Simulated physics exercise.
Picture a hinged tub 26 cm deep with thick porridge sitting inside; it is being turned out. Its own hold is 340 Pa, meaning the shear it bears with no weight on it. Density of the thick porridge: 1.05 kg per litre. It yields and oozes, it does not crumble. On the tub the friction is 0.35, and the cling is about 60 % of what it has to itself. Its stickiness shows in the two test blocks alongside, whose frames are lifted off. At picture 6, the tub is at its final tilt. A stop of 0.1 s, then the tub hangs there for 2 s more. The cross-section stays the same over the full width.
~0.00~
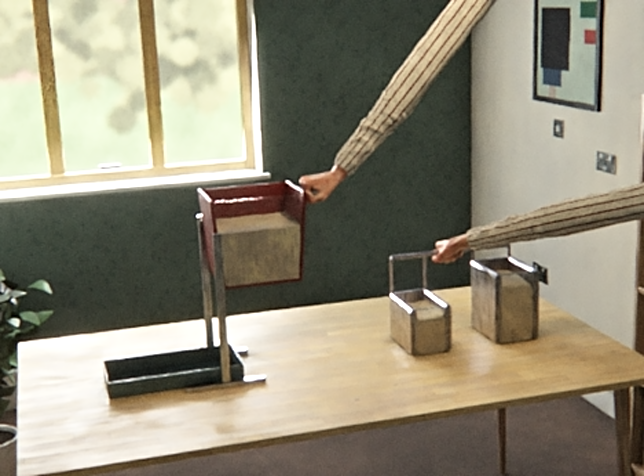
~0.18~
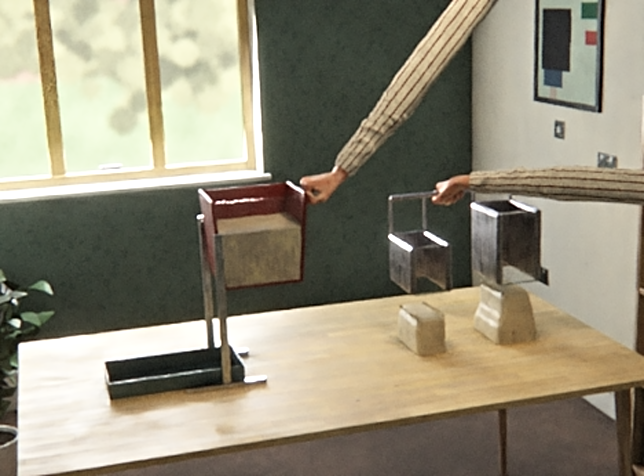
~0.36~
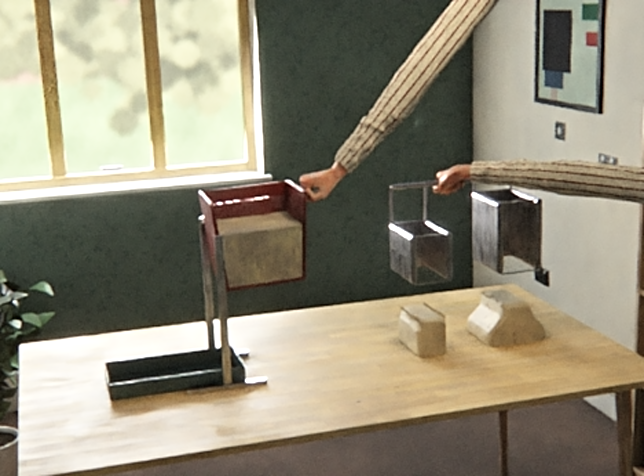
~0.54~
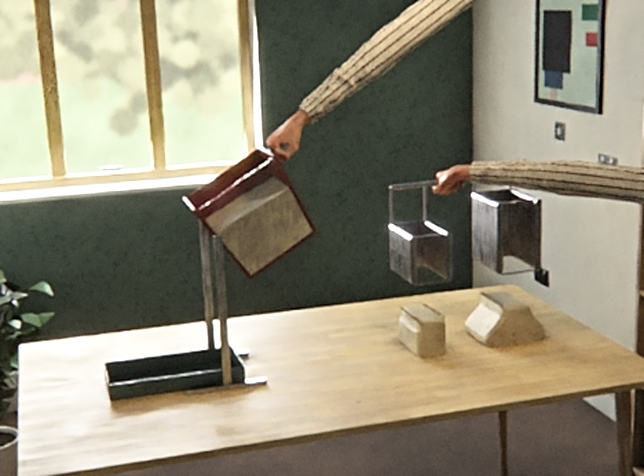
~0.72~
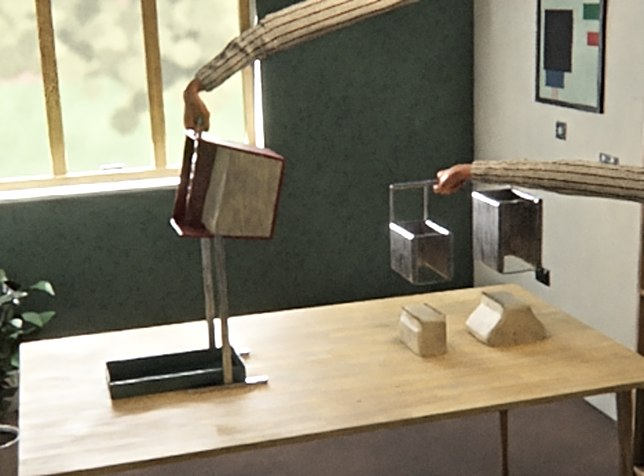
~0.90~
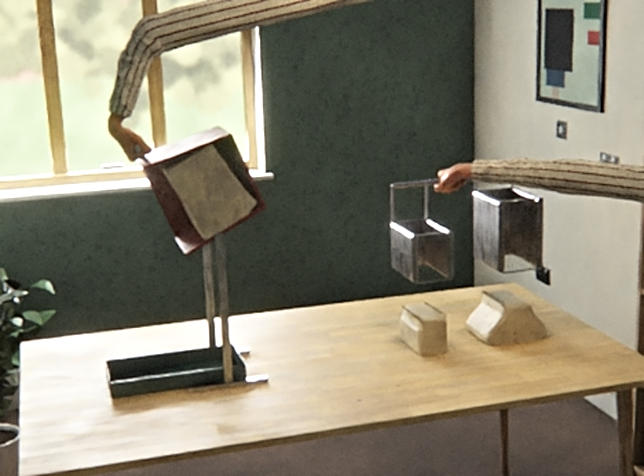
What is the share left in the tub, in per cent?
About 0 %.
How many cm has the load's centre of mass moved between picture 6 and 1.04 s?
Shift: Some 13 cm.
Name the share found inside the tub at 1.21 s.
Close to 7 in a hundred.
After 1.04 s, the tub is at 112 degrees and holds 62 %.
After 1.21 s, the tub is at 112 degrees and holds 7 %.
After 1.38 s, the tub is at 112 degrees and holds 0 %.
After 1.55 s, the tub is at 112 degrees and holds 0 %.
After 2.90 s, the tub is at 112 degrees and holds 0 %.
